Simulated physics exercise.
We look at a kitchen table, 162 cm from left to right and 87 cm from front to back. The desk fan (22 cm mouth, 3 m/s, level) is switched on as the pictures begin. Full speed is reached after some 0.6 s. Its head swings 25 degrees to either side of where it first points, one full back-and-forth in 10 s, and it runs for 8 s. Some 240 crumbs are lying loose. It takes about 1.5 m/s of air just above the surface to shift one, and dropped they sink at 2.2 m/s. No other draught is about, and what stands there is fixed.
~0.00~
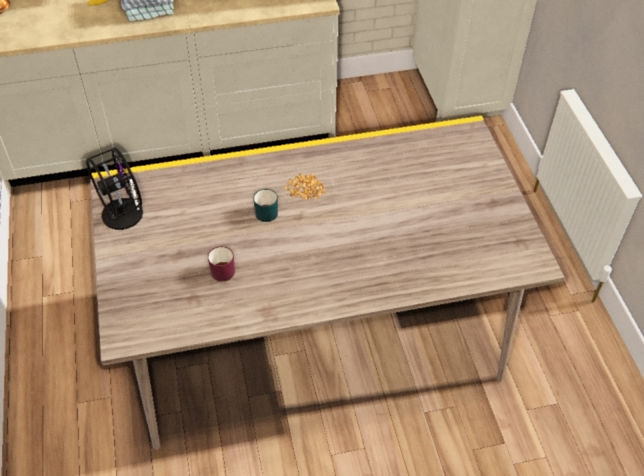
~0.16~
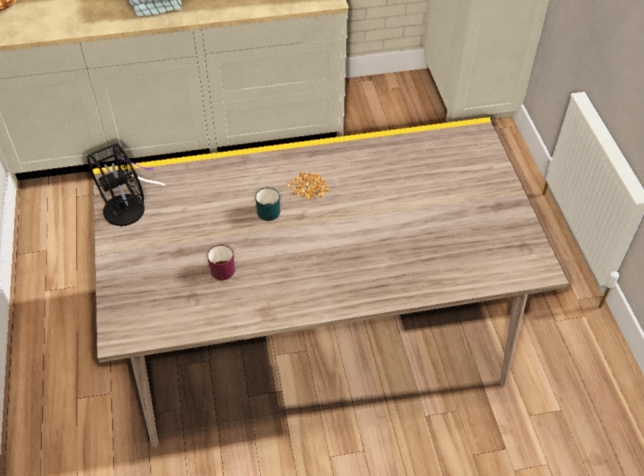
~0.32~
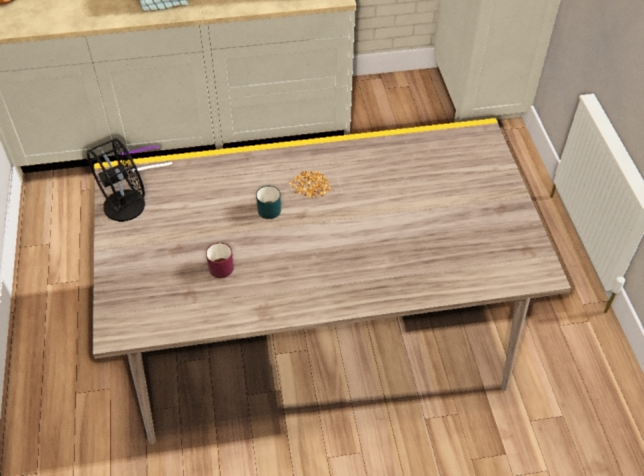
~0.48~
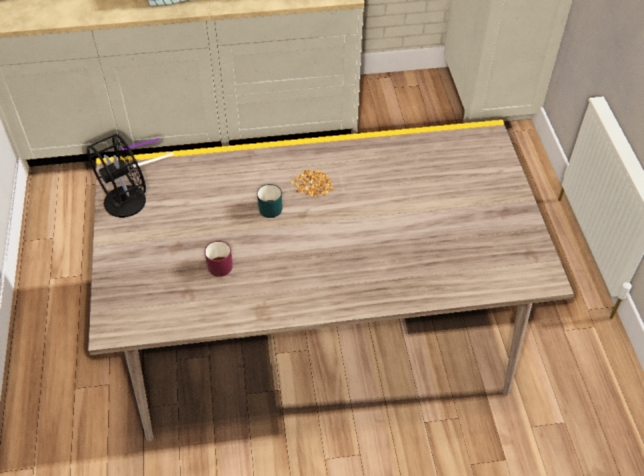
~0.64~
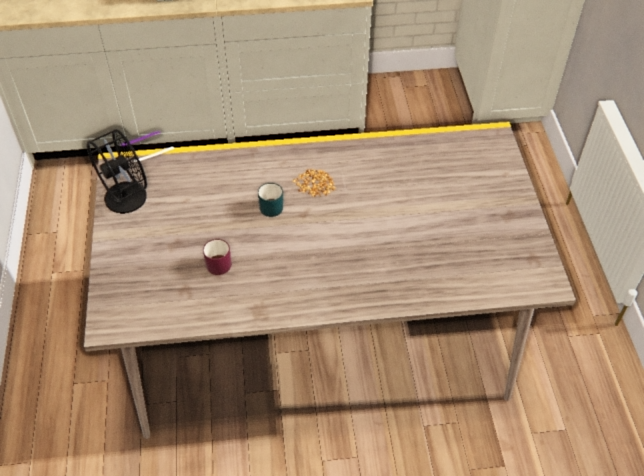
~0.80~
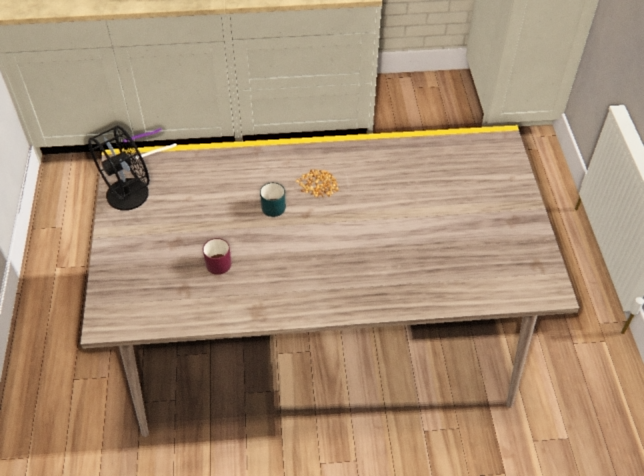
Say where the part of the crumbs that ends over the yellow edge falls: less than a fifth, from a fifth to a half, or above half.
The share over the yellow edge is not even a fifth.
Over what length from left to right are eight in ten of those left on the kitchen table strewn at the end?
Roughly 80 cm.
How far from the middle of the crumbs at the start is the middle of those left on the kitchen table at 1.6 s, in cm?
Roughly 0 cm.
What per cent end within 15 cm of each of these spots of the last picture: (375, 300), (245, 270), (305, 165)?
In turn about 0 %, 0 %, 2 %.
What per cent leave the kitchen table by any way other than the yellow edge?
About 60 %.
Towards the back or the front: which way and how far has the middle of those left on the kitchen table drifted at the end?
To the front, by about 5 cm.
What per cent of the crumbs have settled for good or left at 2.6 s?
Some 0 per cent.
After 1.6 s, 100 % are still on the top, 0 % are over the yellow edge; the middle of those left on the top is near (322, 185).
After 2.6 s, 100 % are still on the top, 0 % are over the yellow edge; the middle of those left on the top is near (322, 185).
After 4.4 s, 100 % are still on the top, 0 % are over the yellow edge; the middle of those left on the top is near (322, 185).
After 8.0 s, at the end, 0 % are over the yellow edge; the middle of those left on the top is near (429, 190).
